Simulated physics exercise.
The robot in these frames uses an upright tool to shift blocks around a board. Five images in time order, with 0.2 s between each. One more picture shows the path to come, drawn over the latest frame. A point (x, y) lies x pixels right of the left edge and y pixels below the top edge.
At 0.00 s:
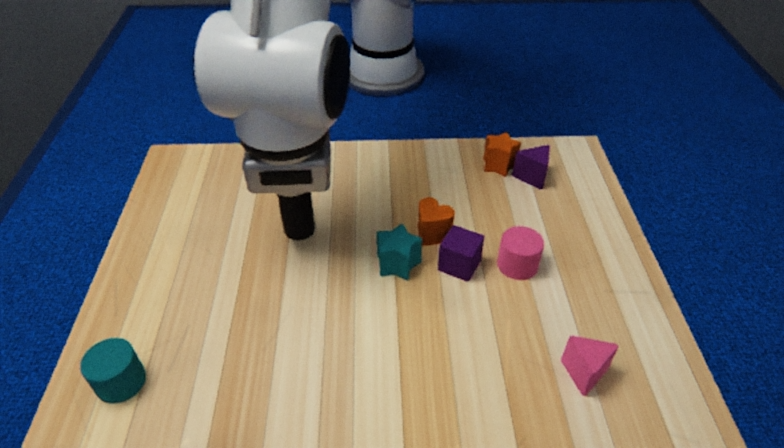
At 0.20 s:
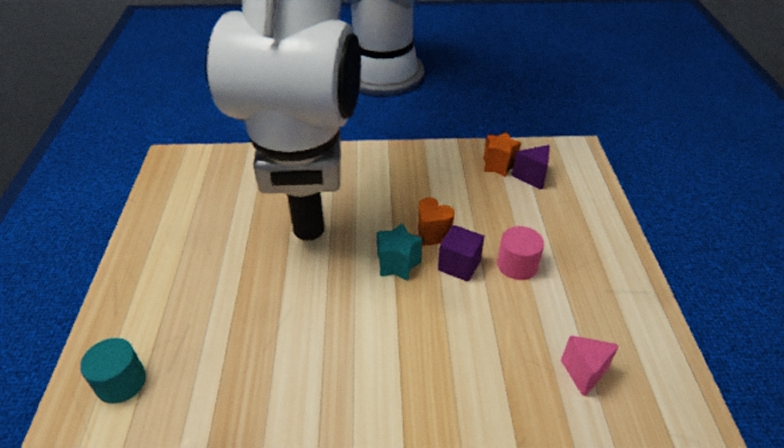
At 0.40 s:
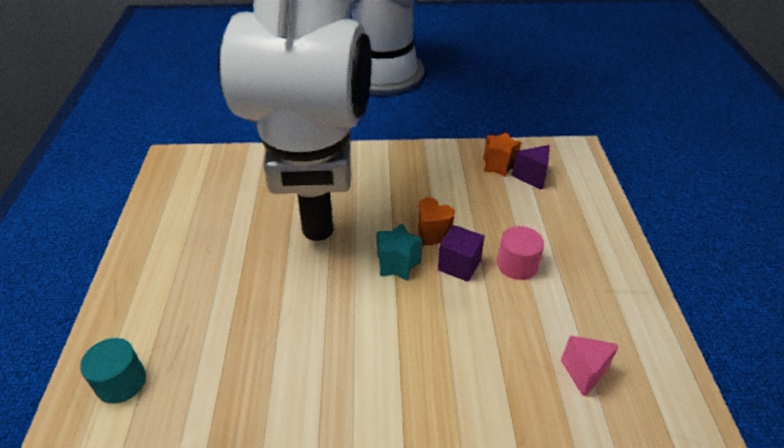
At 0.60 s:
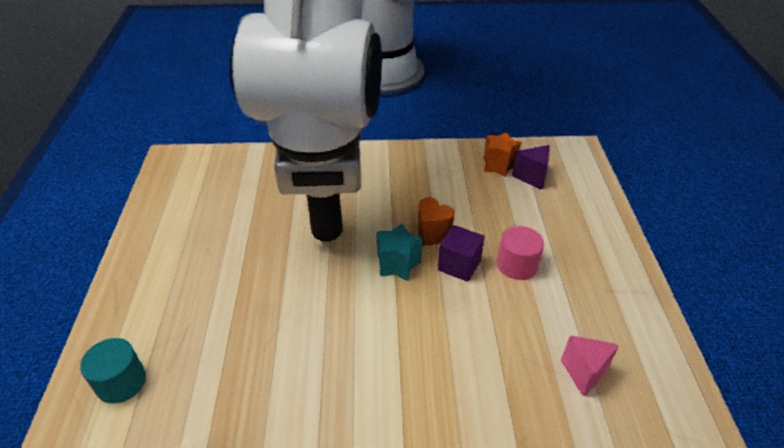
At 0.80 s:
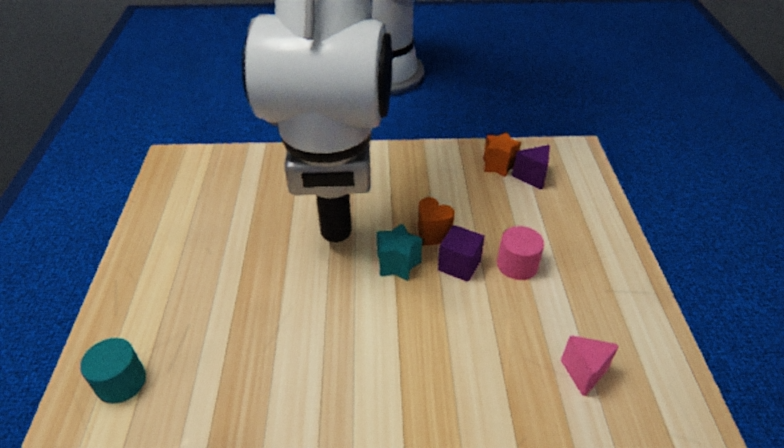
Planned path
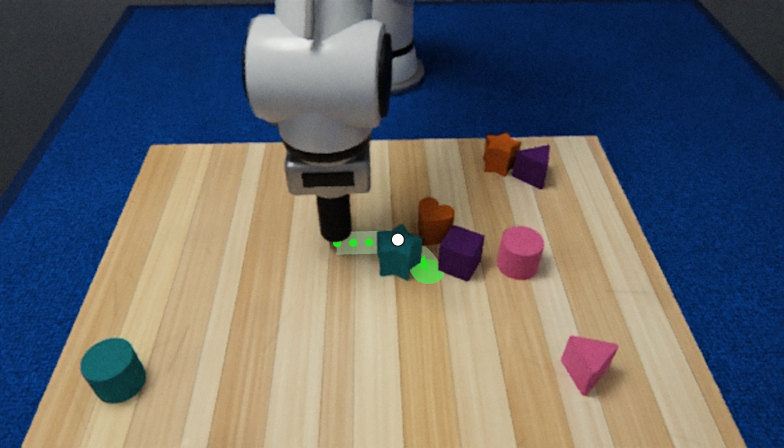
A white robot arm with a black upright tool slid a short way right across a wooden board, nearing a teal star beside an orange heart, while all the colorful blocks stayed put.
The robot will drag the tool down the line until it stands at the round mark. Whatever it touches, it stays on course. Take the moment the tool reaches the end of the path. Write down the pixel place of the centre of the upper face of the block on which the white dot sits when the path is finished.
At (413, 268).
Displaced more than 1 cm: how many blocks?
Displaced: One.
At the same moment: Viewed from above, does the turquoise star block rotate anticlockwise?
Answer: No.
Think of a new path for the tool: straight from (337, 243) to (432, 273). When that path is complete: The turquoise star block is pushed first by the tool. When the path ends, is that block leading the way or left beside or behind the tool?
I think it holds its spot in front.
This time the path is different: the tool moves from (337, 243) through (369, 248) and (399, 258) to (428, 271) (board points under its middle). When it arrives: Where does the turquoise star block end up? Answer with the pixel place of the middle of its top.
I'd place it at (456, 273), taking the centre of its top.
Path on the board, from (337, 243) by way of (373, 242) and (407, 249) to (428, 271); the dot is on the turquoise star block.
The first path, step by step. One third of the way, tool at (373, 232); nothing pushed yet.
Two thirds of the way, tool at (408, 239); turquoise star block at (408, 248), turned 25° clockwise.
At the end, tool at (429, 261); turquoise star block at (413, 268), turned 55° clockwise; orange heart block in place; purple four-sided block at (466, 243), turned 20° anticlockwise.
